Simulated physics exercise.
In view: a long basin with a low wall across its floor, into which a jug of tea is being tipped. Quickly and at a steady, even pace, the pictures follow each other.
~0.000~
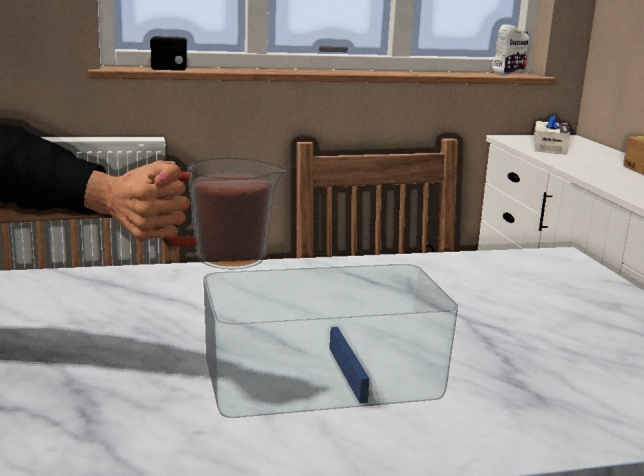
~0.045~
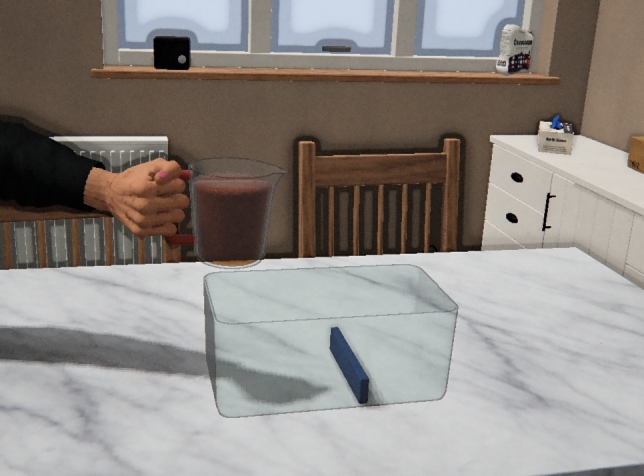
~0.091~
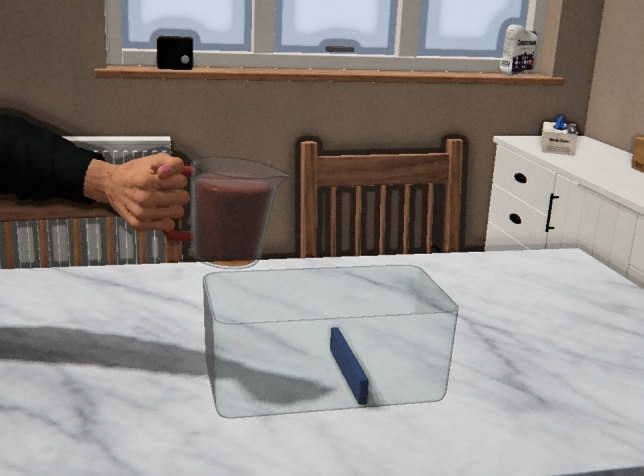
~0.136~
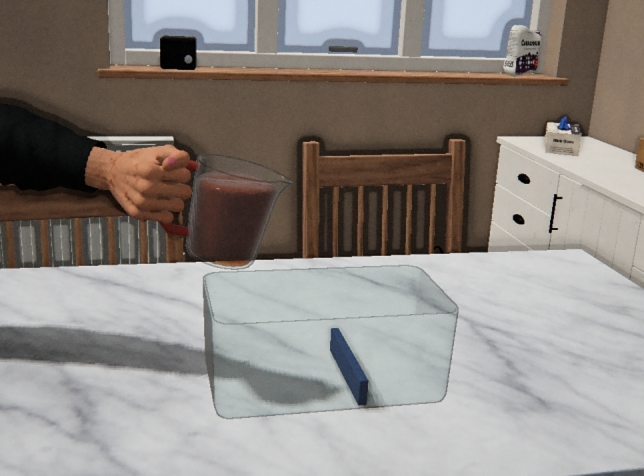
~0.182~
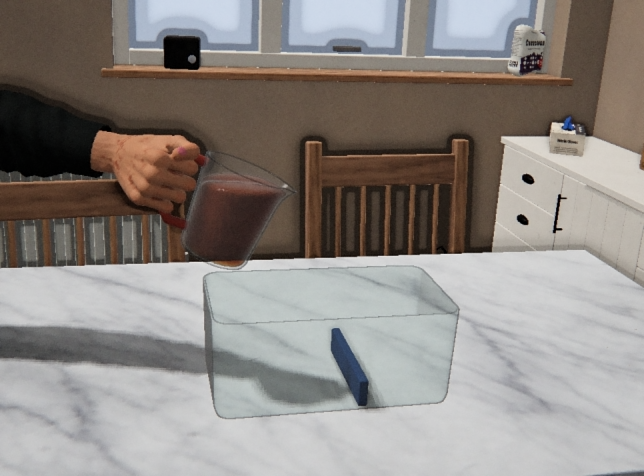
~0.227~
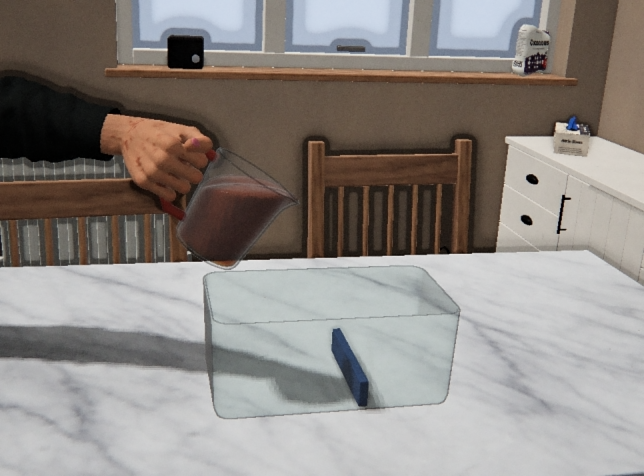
A hand tilting a glass jug of brown liquid steadily to the right above a clear basin with a low blue wall inside.
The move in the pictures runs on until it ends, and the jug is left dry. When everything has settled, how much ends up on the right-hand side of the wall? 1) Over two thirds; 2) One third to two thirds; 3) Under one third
3.
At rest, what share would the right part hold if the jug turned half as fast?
It comes to 15 per cent or so.
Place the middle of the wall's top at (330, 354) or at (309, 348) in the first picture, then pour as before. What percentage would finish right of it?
In order, near 45 and 90 in a hundred.
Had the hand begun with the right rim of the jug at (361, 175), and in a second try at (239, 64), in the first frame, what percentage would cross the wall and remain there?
First about 75, then 10 per cent.
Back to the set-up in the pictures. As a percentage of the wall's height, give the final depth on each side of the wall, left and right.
Left part: 50 per cent; right part: 10.
After 0.49 s the tilt is 93° and 56 per cent is still to pour, 20 is left of the wall and 2 right of it.
After 0.68 s the tilt is 100° and 16 per cent is still to pour, 67 is left of the wall and 5 right of it.
After 0.87 s the tilt is 100° and 3 per cent is still to pour, 85 is left of the wall and 8 right of it.
After 1.09 s the tilt is 100° and 0 per cent is still to pour, 89 is left of the wall and 8 right of it.
In the end 89 per cent lies left of the wall, 9 right of it and 2 outside.
